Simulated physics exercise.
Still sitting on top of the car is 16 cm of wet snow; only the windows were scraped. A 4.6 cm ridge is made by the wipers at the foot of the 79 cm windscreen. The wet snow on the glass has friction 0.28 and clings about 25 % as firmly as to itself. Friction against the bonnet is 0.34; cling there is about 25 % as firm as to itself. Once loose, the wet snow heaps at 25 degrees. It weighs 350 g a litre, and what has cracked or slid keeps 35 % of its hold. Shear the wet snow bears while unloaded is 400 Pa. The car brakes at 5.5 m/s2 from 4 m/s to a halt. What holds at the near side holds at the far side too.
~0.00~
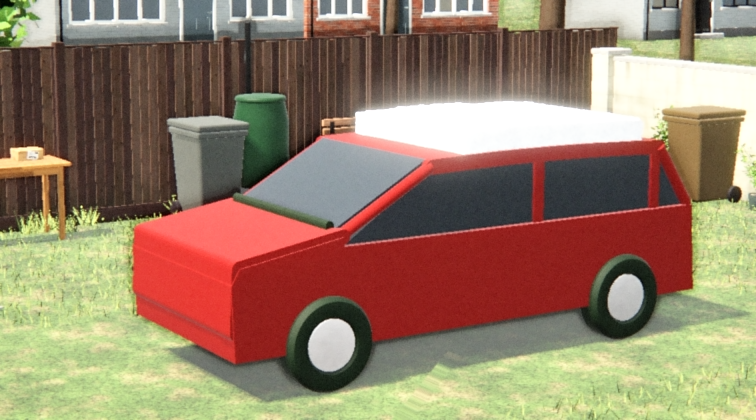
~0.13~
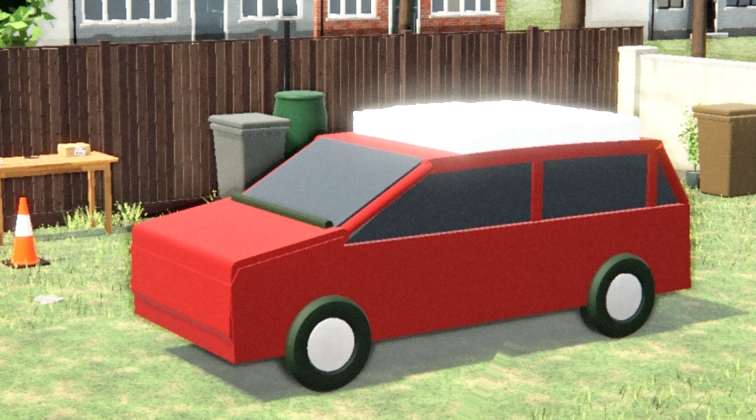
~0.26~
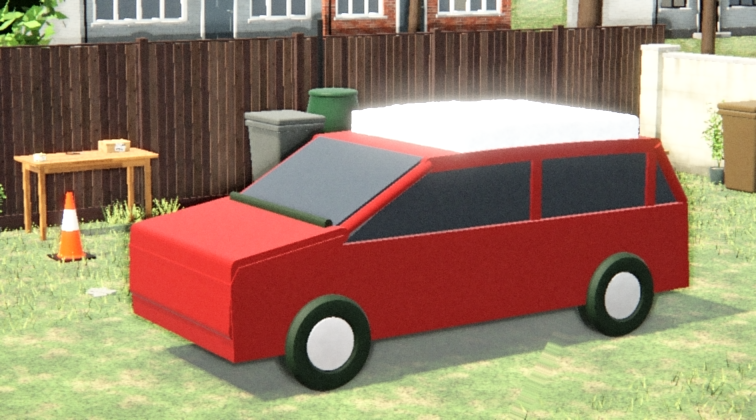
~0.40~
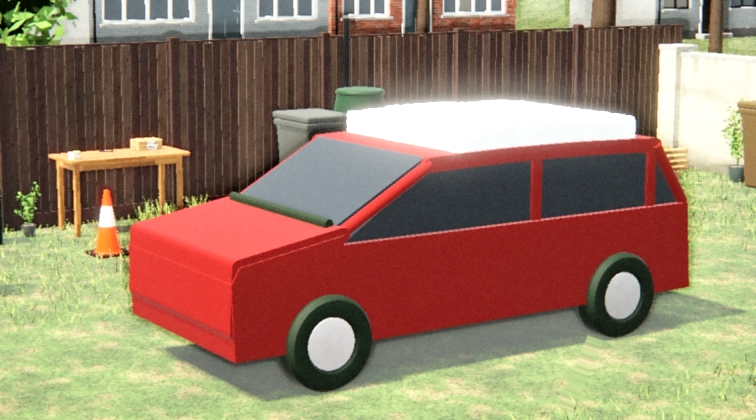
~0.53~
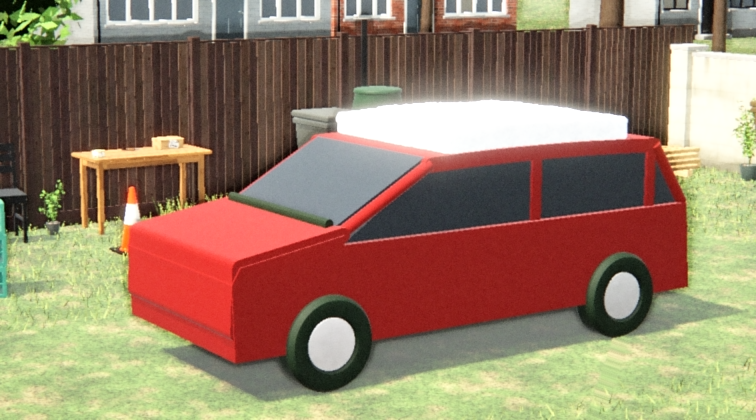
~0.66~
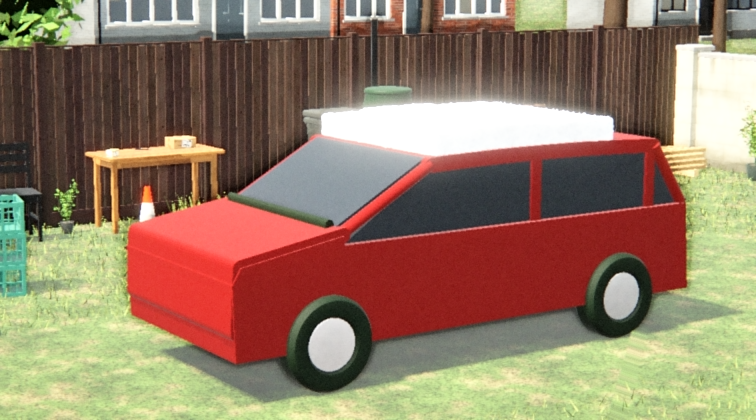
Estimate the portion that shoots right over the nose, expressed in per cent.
I would say near 3 %.
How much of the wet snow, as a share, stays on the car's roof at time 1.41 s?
That share is about 55 %.
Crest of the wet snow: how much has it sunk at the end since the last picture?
Around 0 centimetres, give or take.
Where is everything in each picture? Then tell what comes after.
The first frame shows leading edge of the wet snow at (465, 143).
The second frame shows leading edge of the wet snow at (464, 142).
The third frame shows leading edge of the wet snow at (462, 134), its middle shifted 6 mm.
The fourth frame shows leading edge of the wet snow at (459, 135), its middle shifted 3.8 cm.
The fifth frame shows leading edge of the wet snow at (449, 136), its middle shifted 11 cm.
The sixth frame shows leading edge of the wet snow at (434, 138), its middle shifted 24 cm.
After 1.01 s, 73 % of the snow is on the roof, 27 % on the glass, none on the bonnet and none has gone off the nose.
After 1.41 s, 53 % of the snow is on the roof, 33 % on the glass, 14 % on the bonnet and none has gone off the nose.
After 1.82 s, 52 % of the snow is on the roof, 30 % on the glass, 17 % on the bonnet and 1 % has gone off the nose.
After 2.23 s, 52 % of the snow is on the roof, 30 % on the glass, 15 % on the bonnet and 3 % has gone off the nose.
After 2.60 s, at the end, 52 % of the snow is on the roof, 30 % on the glass, 15 % on the bonnet and 3 % has gone off the nose.
